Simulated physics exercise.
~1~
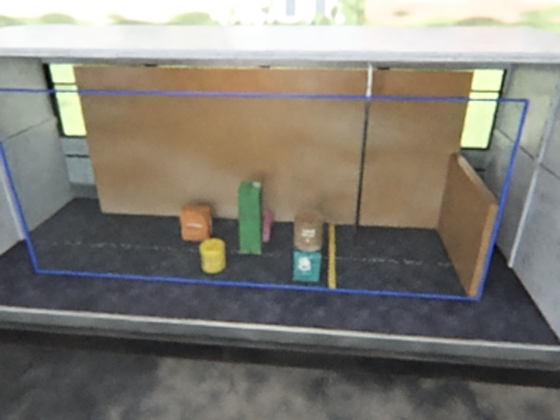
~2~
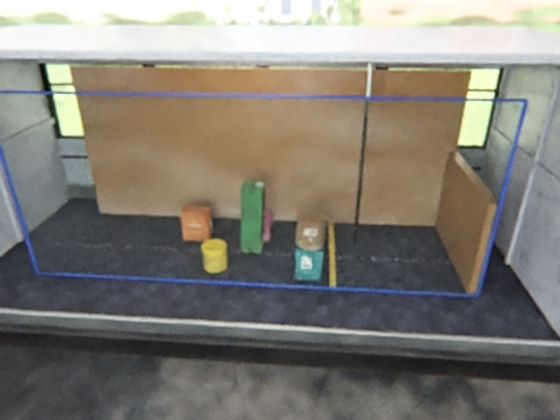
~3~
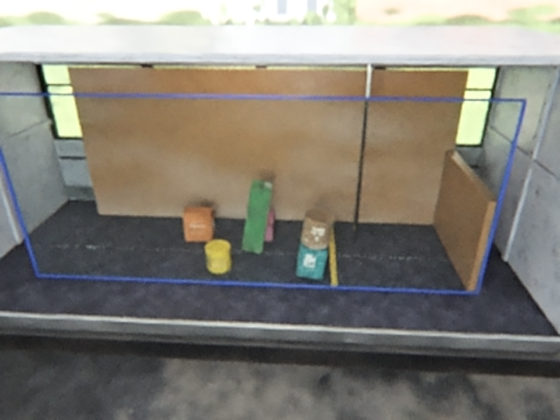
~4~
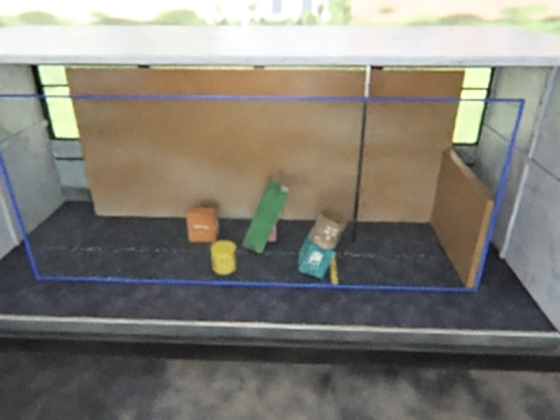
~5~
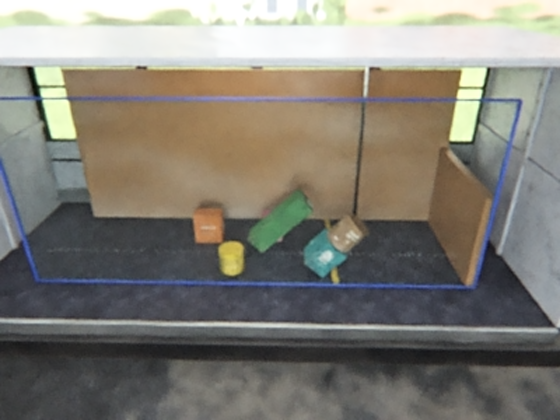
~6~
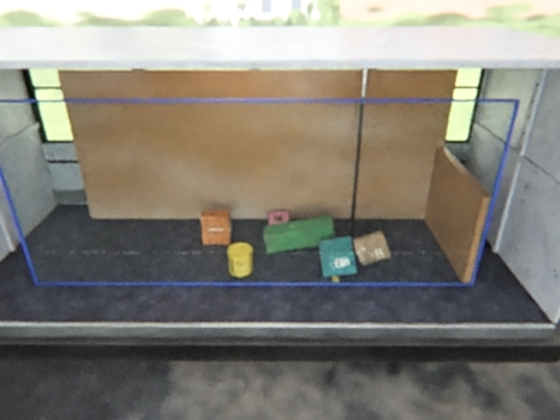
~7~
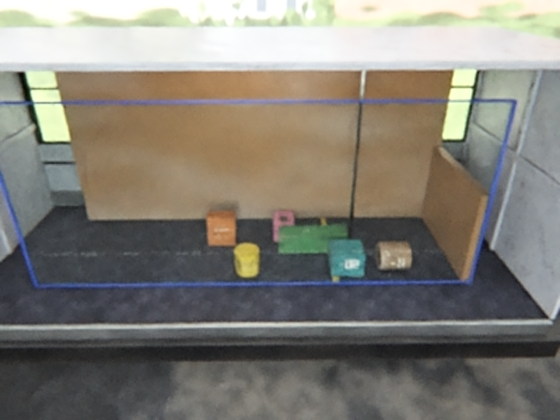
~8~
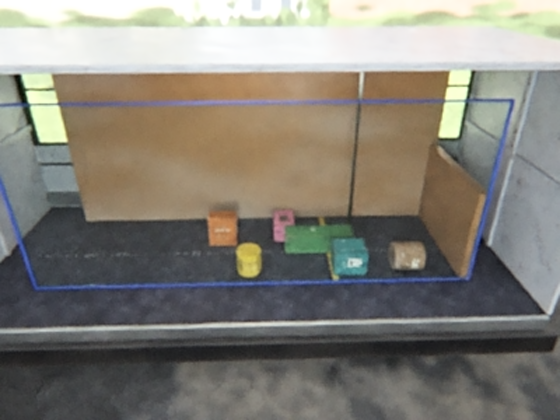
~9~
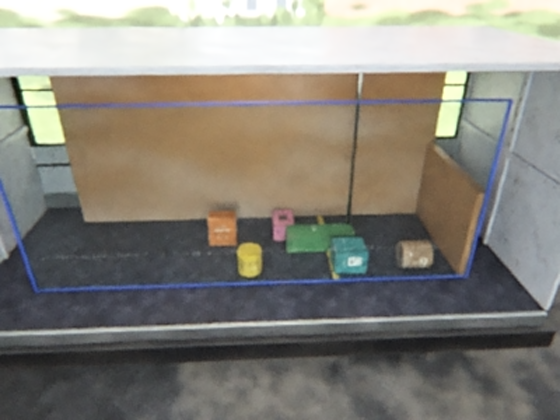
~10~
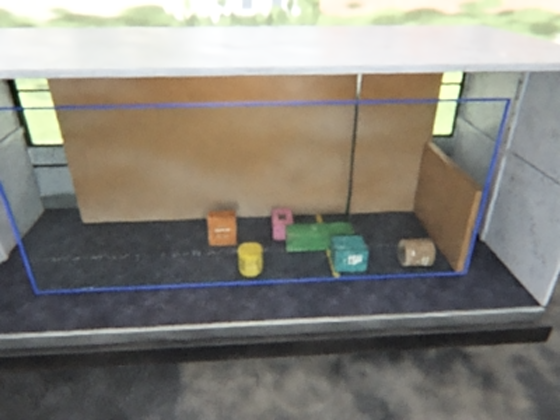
A green tall box toppled right onto its side in an open bay as the brown bucket tumbled off the teal pack and rolled right; the smaller items slid slightly, and the teal pack ended up past the yellow line.
